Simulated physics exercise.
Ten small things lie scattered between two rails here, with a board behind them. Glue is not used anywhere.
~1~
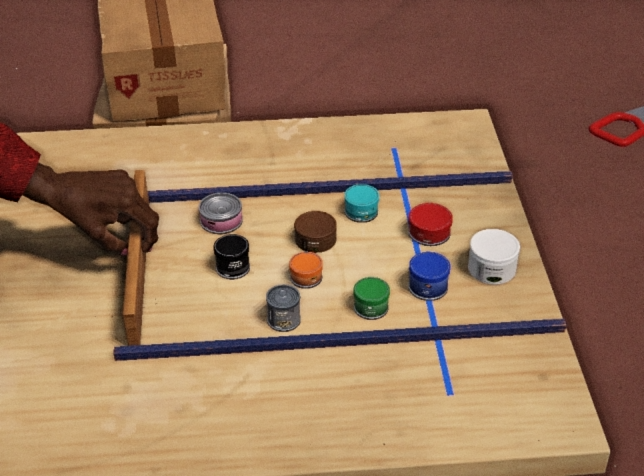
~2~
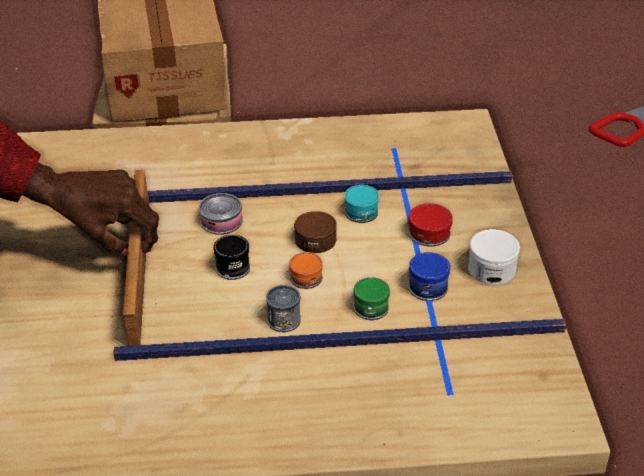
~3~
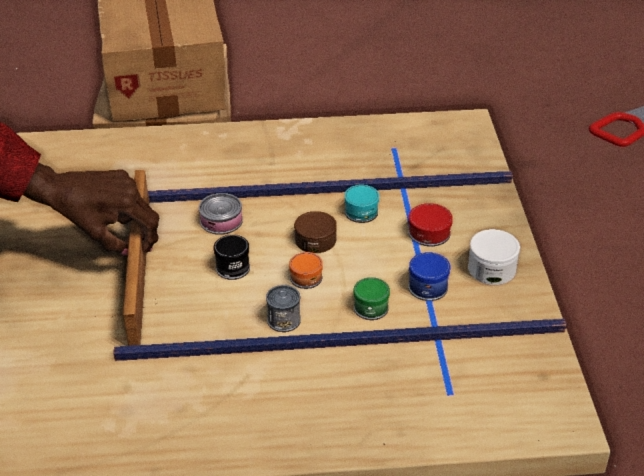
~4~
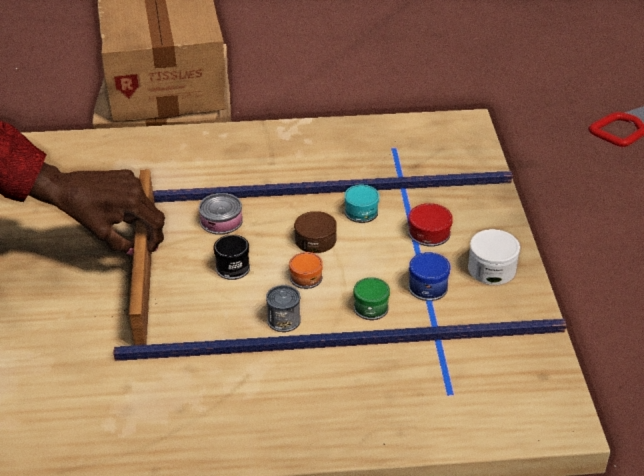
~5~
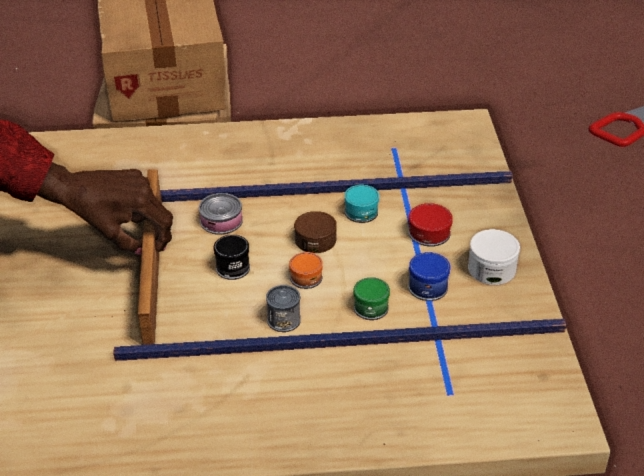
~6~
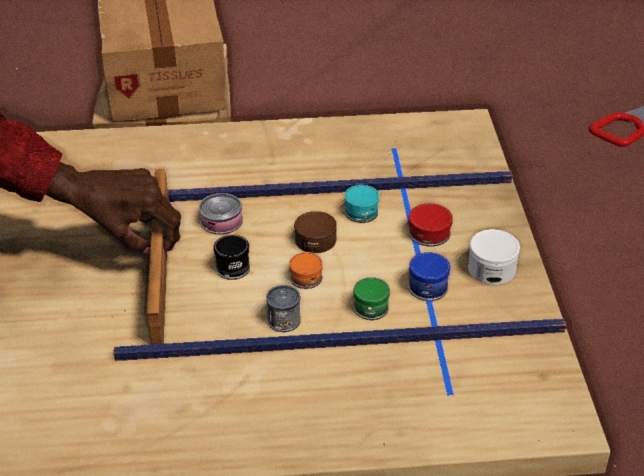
A hand sliding a wooden board slowly a short way right between two blue rails, the scattered colourful tubs ahead staying still.
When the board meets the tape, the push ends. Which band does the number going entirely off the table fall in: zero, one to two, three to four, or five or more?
It falls in the zero band.
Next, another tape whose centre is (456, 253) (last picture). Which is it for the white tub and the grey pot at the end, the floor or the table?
White tub - gone; grey pot - safe.
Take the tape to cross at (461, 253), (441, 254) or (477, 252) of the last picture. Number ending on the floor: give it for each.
The counts come to 1, then 0, then 2.
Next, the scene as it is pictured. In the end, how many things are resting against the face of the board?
5.
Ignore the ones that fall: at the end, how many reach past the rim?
The answer comes to 0.
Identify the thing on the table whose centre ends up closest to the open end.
The white tub.
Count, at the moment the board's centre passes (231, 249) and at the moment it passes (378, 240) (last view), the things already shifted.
At the first point the count is 2, at the second it's 9.
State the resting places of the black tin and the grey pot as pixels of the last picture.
They come to rest around (437, 247) and (450, 306).
A little later, none off yet; white tub at rest near (493, 257); red tin at rest near (430, 225); blue tin at rest near (429, 277).
When it is over, the number that fall off is zero.
